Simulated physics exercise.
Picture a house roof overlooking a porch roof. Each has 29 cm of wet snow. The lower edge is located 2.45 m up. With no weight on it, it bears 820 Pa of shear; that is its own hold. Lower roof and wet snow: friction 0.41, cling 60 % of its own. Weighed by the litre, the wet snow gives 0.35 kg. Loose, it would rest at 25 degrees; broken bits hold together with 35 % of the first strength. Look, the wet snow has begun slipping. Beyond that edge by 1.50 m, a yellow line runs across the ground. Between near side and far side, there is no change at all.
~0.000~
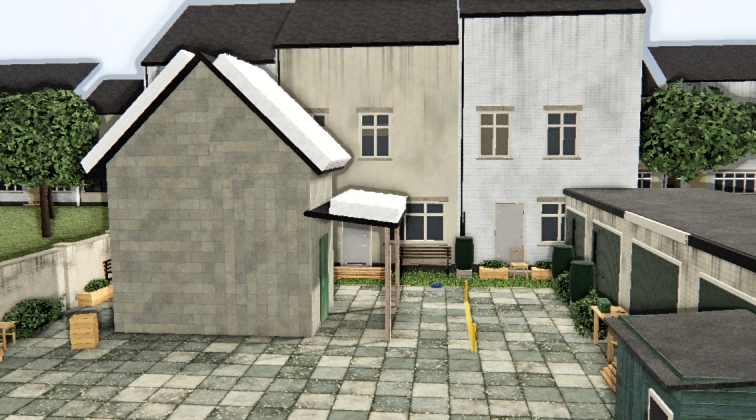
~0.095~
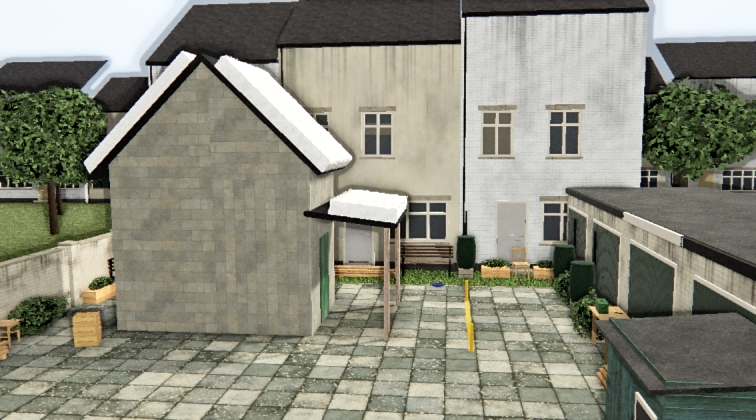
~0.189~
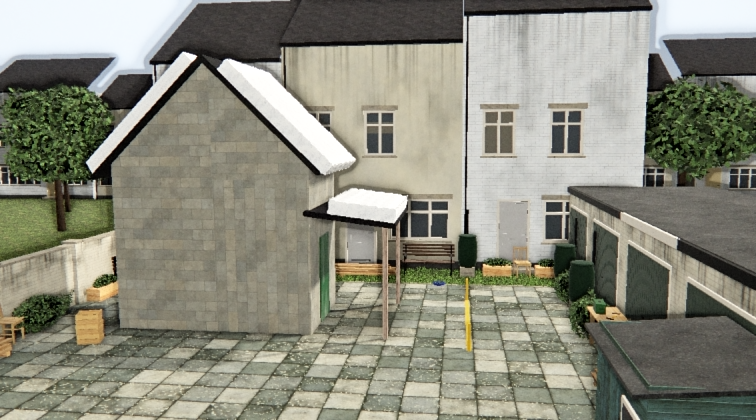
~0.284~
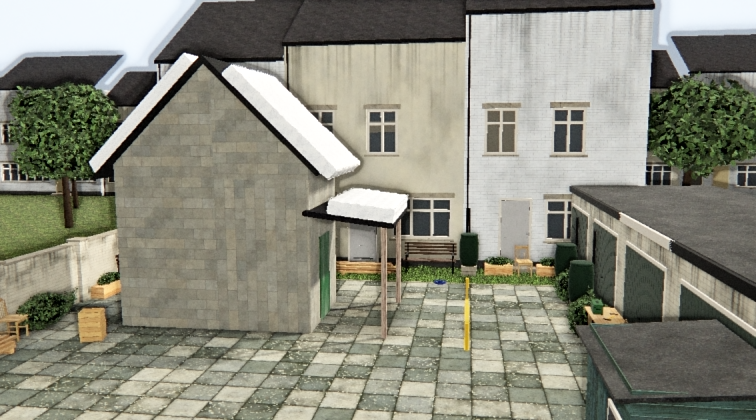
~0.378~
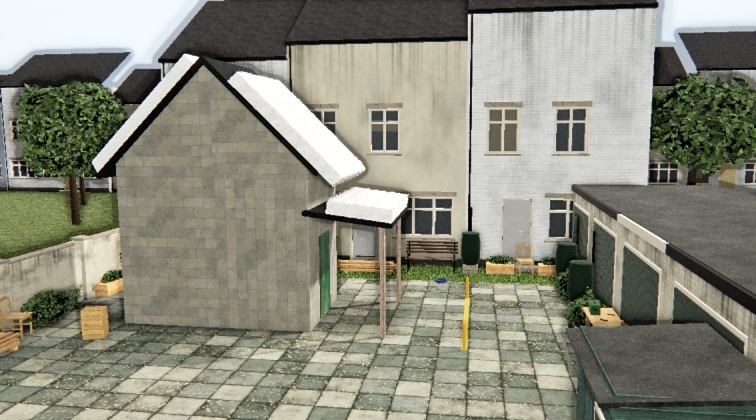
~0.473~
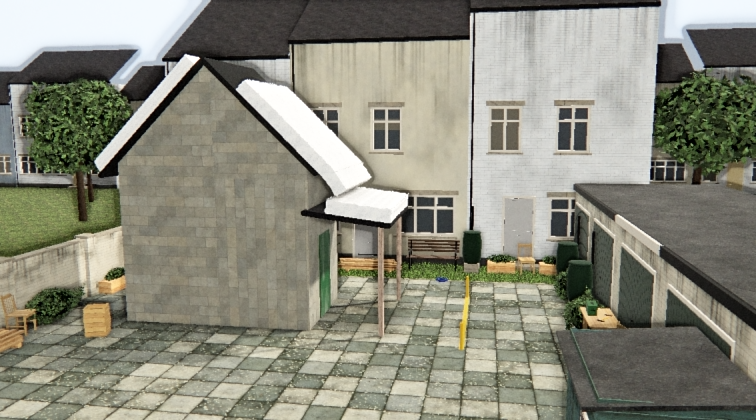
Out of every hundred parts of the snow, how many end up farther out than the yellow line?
Around 26 in every hundred.
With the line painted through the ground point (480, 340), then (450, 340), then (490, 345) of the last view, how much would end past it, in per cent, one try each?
Respectively 20, 35 and 14 percent would end past it.
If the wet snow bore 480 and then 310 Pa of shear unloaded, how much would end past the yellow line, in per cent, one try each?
Expect about 40 in a hundred, then about 45 in a hundred.
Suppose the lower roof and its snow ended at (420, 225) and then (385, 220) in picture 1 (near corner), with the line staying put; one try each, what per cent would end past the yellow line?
Roughly 12 % and then 40 %.
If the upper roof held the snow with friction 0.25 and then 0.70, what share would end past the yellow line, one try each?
I'd expect around 16 percent, then around 0 percent.
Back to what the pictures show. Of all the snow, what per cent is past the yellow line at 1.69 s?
Some 10 per cent.
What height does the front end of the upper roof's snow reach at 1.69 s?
About 0.0 m.
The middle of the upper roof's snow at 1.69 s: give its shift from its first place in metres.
It sits some 4.0 m from where it began.
After 1.03 s, none is below the lower edge and 0 % is past the line.
After 1.69 s, 43 % is below the lower edge and 10 % is past the line.
After 2.34 s, 57 % is below the lower edge and 25 % is past the line.
After 3.00 s, 57 % is below the lower edge and 26 % is past the line.
After 3.10 s, 57 % is below the lower edge and 26 % is past the line.
